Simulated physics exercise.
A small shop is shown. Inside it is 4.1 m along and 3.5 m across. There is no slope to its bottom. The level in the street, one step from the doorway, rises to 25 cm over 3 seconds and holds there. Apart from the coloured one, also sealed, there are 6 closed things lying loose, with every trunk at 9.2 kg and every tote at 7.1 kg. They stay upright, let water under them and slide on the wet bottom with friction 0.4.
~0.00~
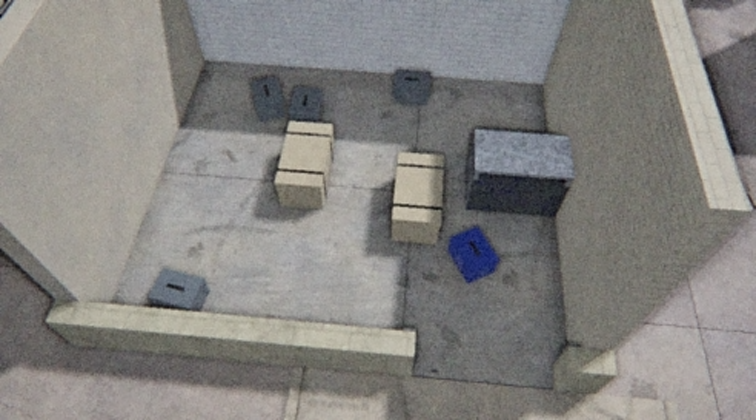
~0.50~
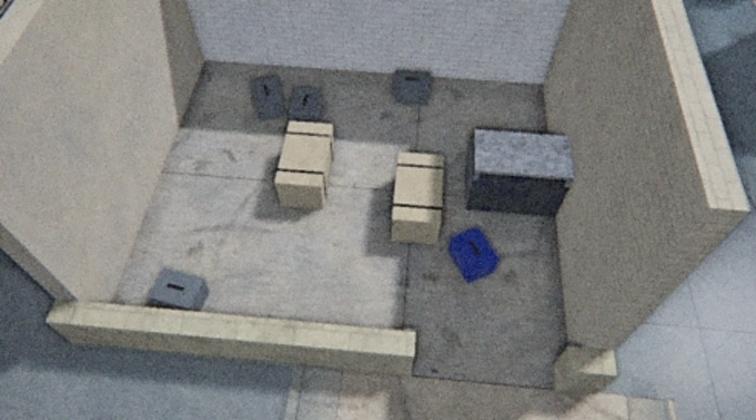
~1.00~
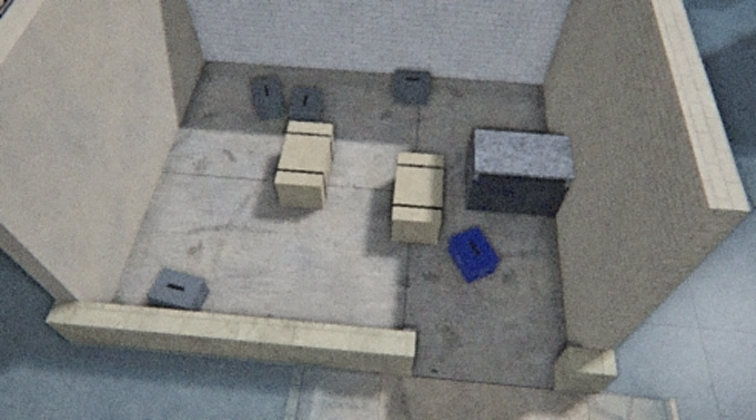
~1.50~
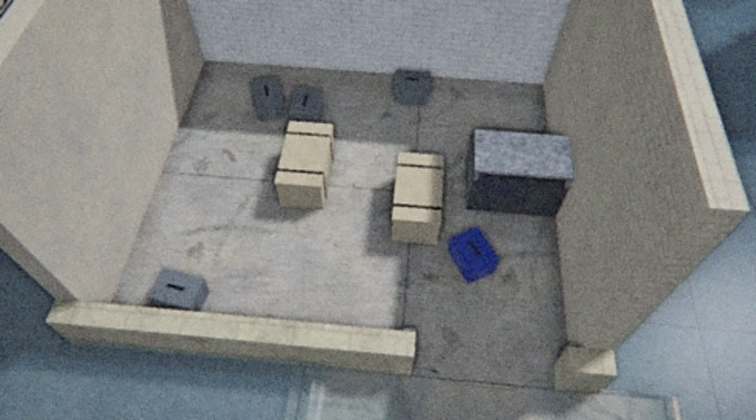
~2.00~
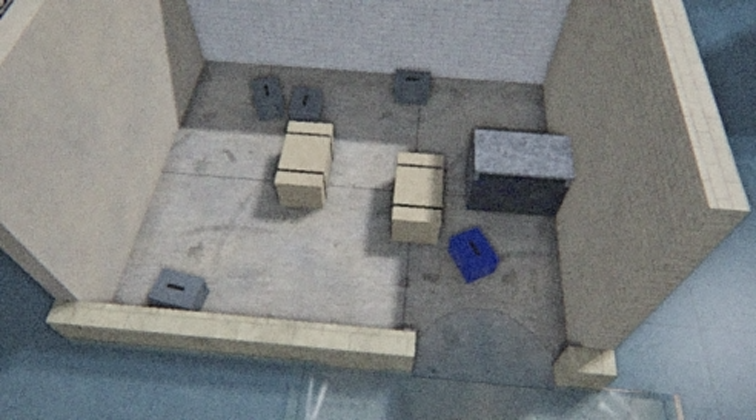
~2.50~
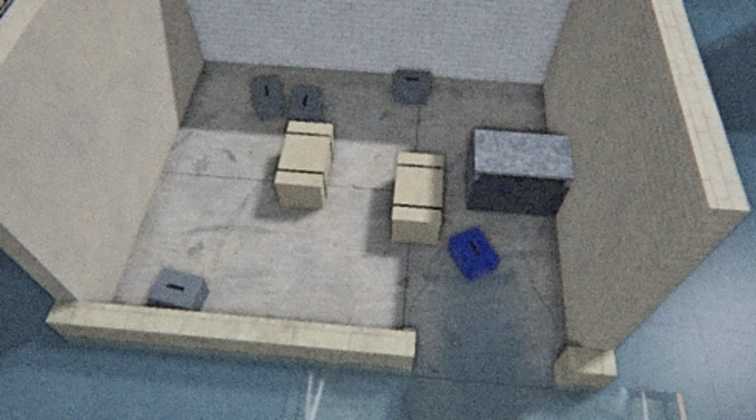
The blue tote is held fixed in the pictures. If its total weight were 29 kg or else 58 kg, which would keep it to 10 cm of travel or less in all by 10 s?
Most likely it will manage with only the heavier mass.
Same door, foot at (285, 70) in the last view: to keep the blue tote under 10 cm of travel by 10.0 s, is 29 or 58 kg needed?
There even the lighter works.
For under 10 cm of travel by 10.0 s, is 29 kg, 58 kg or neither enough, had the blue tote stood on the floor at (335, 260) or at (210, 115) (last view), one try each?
In turn: Either load holds; either load holds.
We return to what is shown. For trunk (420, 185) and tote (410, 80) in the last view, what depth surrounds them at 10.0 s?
About 4 and 4 cm.
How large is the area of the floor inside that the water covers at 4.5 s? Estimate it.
Around 7.0 m2 of it.
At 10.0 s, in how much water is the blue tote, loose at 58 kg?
13 cm, roughly.
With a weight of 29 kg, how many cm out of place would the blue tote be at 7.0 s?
120 cm.
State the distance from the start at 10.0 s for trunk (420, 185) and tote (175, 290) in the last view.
Respectively 100 and 120 centimetres.
After 3.5 s the blue tote would be 2 cm from its start with 29 kg and 0 cm from its start with 58 kg; 9 cm of water round it then.
After 4.5 s the blue tote would be 18 cm from its start with 29 kg and 0 cm from its start with 58 kg; 12 cm of water round it then.
After 7.0 s the blue tote would be 125 cm from its start with 29 kg and 0 cm from its start with 58 kg; 15 cm of water round it then.
After 10.0 s the blue tote would be 128 cm from its start with 29 kg and 0 cm from its start with 58 kg; 13 cm of water round it then.
